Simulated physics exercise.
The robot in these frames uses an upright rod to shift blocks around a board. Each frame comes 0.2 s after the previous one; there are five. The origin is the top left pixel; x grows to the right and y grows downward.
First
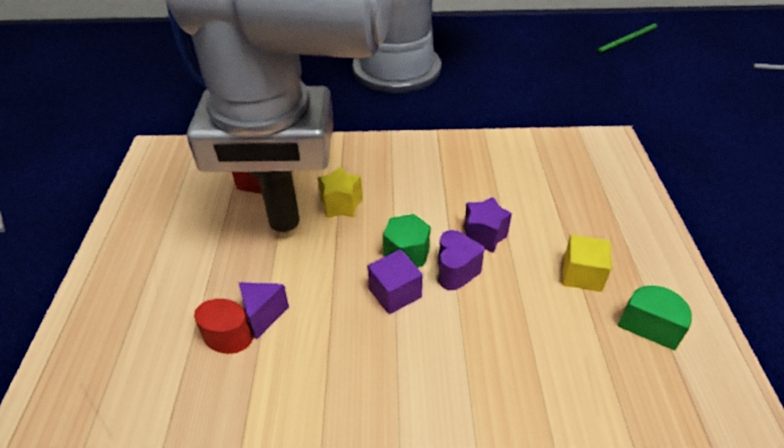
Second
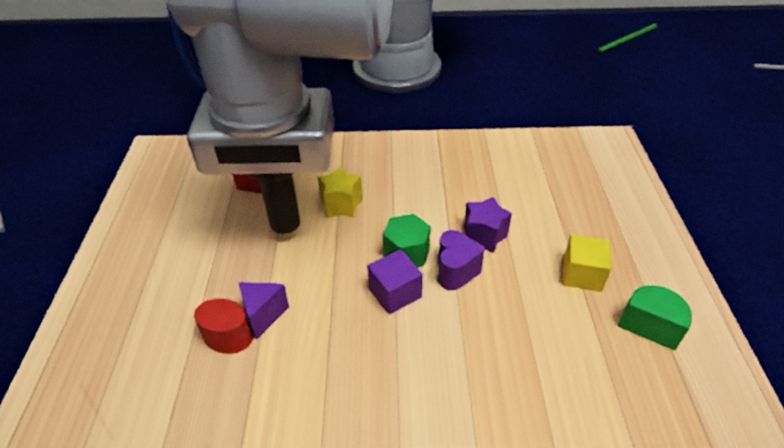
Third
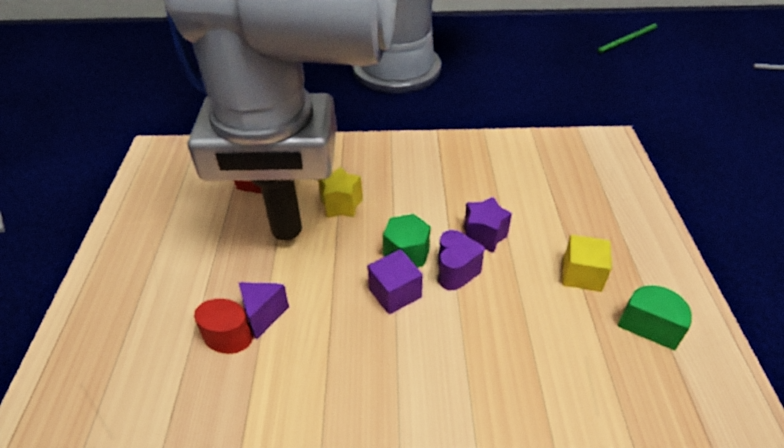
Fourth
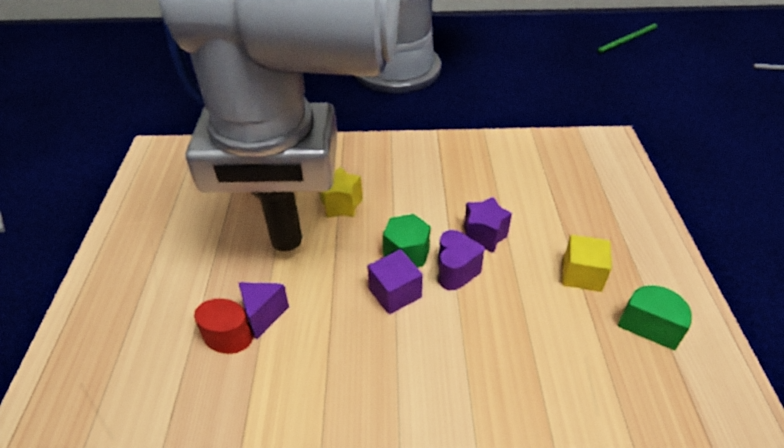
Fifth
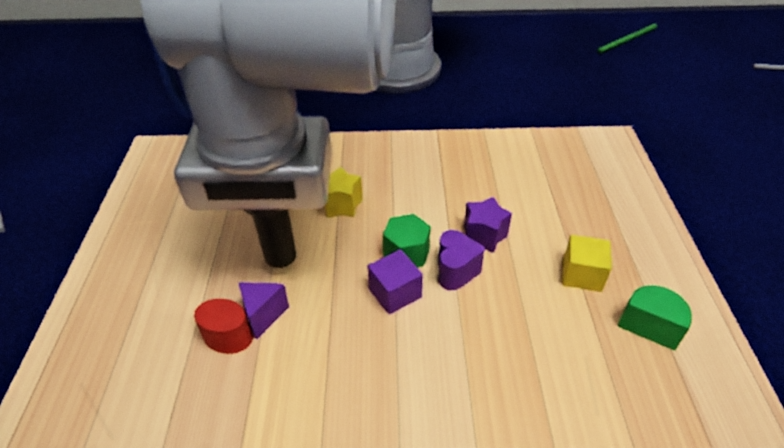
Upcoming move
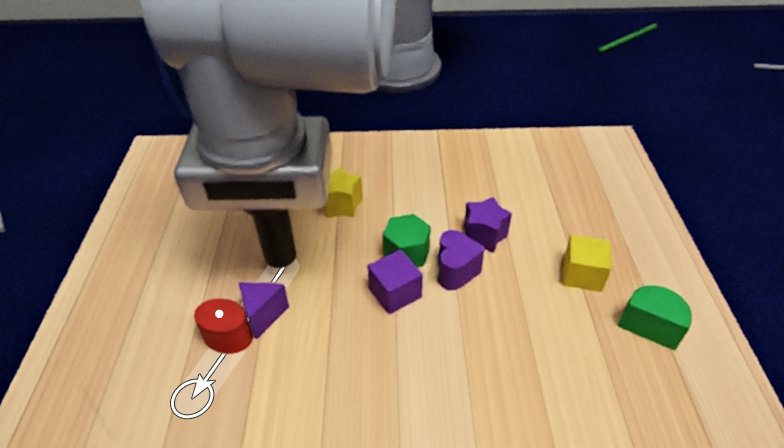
The video shows a robot arm with an upright black rod above a wooden board of red, purple, yellow and green blocks; the rod moves slightly toward the viewer, then a little left, while the blocks stay still.
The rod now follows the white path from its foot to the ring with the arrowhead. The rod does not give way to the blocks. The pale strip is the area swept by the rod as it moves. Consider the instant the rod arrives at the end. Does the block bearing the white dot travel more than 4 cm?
Yes, that is how it ends up.
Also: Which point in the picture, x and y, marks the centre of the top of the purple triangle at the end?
It should be at (248, 338) by then.
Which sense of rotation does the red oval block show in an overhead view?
Clockwise from above.
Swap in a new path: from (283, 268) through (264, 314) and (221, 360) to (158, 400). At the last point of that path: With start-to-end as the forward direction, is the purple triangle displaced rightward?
No.
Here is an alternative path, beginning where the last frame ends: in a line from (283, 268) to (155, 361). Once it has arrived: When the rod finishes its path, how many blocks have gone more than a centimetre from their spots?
Blocks that move over 1 cm: One.
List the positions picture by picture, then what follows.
Rod's lower end at (285, 222); red oval block at (219, 314); purple triangle at (257, 294), in the first picture.
Rod at (285, 224); blocks still, in the second picture.
Rod at (287, 230); blocks still, in the third picture.
Rod at (287, 240); blocks still, in the fourth picture.
Rod at (281, 256); red oval block at (219, 314); purple triangle at (257, 294), in the fifth picture.
Drawn move, from (283, 268) to (192, 398); the dot is on the red oval block.
On the path given first. One third of the way, rod at (254, 295); red oval block at (216, 319), turned 20° clockwise; purple triangle at (254, 308), turned 15° anticlockwise.
Two thirds of the way, rod at (222, 339); red oval block at (185, 358), turned 50° clockwise; purple triangle at (248, 337), turned 65° anticlockwise.
At the end, rod at (186, 388); red oval block at (139, 409), turned 65° clockwise; purple triangle at (248, 338), turned 70° anticlockwise.
